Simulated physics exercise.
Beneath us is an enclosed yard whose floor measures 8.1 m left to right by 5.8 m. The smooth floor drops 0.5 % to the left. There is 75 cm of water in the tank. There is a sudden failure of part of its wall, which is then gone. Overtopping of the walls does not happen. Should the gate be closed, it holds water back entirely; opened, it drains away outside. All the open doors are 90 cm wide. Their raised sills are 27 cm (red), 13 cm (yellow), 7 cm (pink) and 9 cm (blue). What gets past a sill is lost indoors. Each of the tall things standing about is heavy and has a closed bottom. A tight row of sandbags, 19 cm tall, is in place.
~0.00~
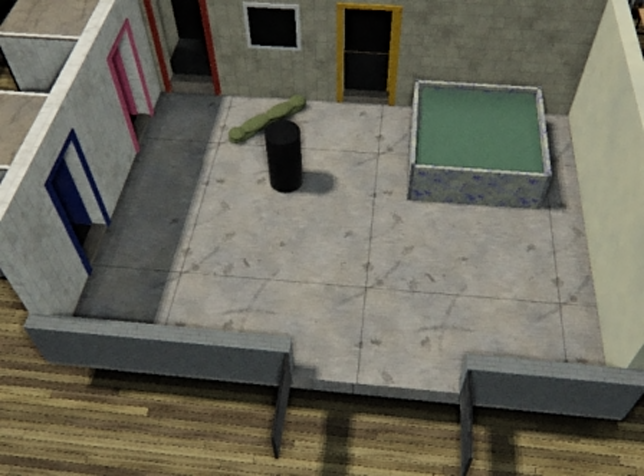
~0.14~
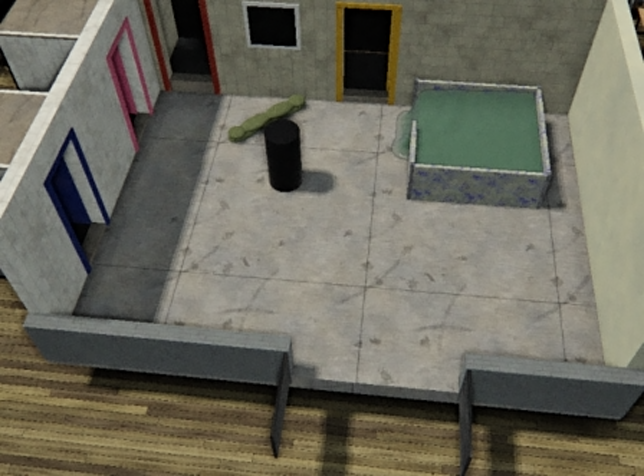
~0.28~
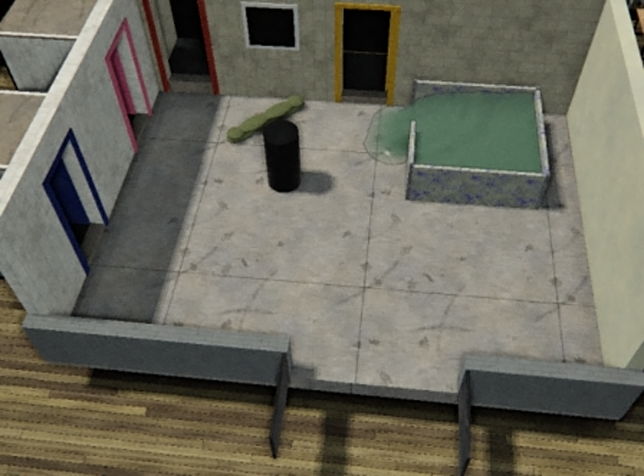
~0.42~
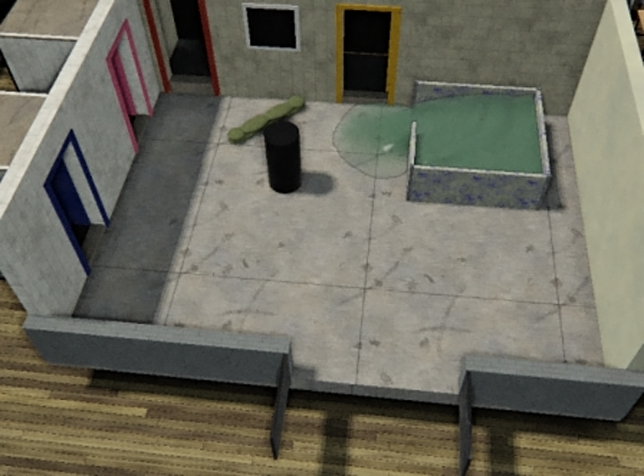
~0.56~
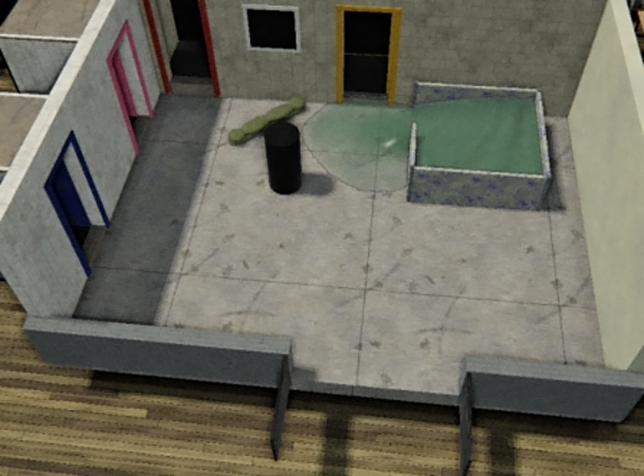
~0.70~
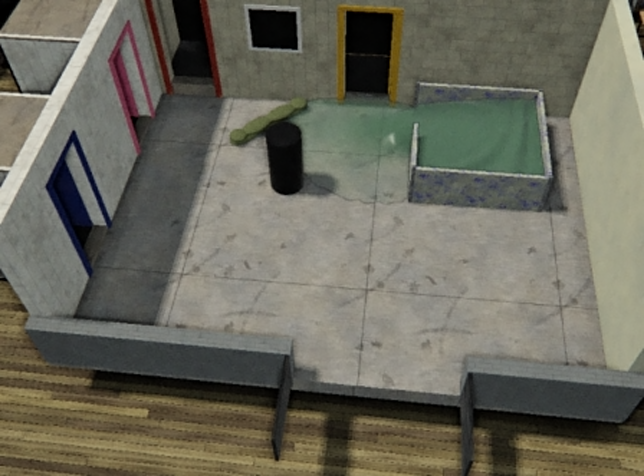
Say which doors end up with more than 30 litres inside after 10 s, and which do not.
My prediction: Red door: Lags behind the figure; yellow door: Outstrips the figure; pink door: Outstrips the figure; blue door: Outstrips the figure.
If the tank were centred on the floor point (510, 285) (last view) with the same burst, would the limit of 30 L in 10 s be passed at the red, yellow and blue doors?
Well, red ends up inside the mark, yellow ends up inside the mark and blue ends up beyond the mark.
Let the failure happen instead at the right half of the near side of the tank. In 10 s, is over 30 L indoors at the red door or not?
In that case, red door: Less than that.
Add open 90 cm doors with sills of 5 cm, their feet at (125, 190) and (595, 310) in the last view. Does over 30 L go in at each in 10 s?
Exceeded, within it.
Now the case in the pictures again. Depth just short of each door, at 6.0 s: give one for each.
Red 9 cm, yellow 12 cm, pink 10 cm, blue 13 cm.
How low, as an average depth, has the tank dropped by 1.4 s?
Some 52 cm on average.
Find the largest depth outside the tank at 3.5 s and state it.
It gets to some 34 cm.
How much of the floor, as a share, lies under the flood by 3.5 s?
Around 55 per cent wet.
After 1.4 s water covers 20 % of the floor and is deepest (50 cm) near (303, 102); red door 2 cm at the sill, 0 L in, yellow door 28 cm at the sill, 31 L in, pink door not reached, blue door not reached.
After 2.2 s water covers 35 % of the floor and is deepest (41 cm) near (303, 102); red door 5 cm at the sill, 0 L in, yellow door 24 cm at the sill, 93 L in, pink door 15 cm at the sill, 2 L in, blue door 5 cm at the sill, 0 L in.
After 3.5 s water covers 55 % of the floor and is deepest (34 cm) near (64, 342); red door 8 cm at the sill, 0 L in, yellow door 19 cm at the sill, 134 L in, pink door 18 cm at the sill, 76 L in, blue door 14 cm at the sill, 10 L in.
After 6.0 s water covers 65 % of the floor and is deepest (24 cm) near (64, 342); red door 9 cm at the sill, 0 L in, yellow door 12 cm at the sill, 153 L in, pink door 10 cm at the sill, 117 L in, blue door 13 cm at the sill, 29 L in.
After 10.0 s water covers 95 % of the floor and is deepest (14 cm) near (64, 342); red door 8 cm at the sill, 0 L in, yellow door 8 cm at the sill, 154 L in, pink door 8 cm at the sill, 128 L in, blue door 12 cm at the sill, 83 L in.
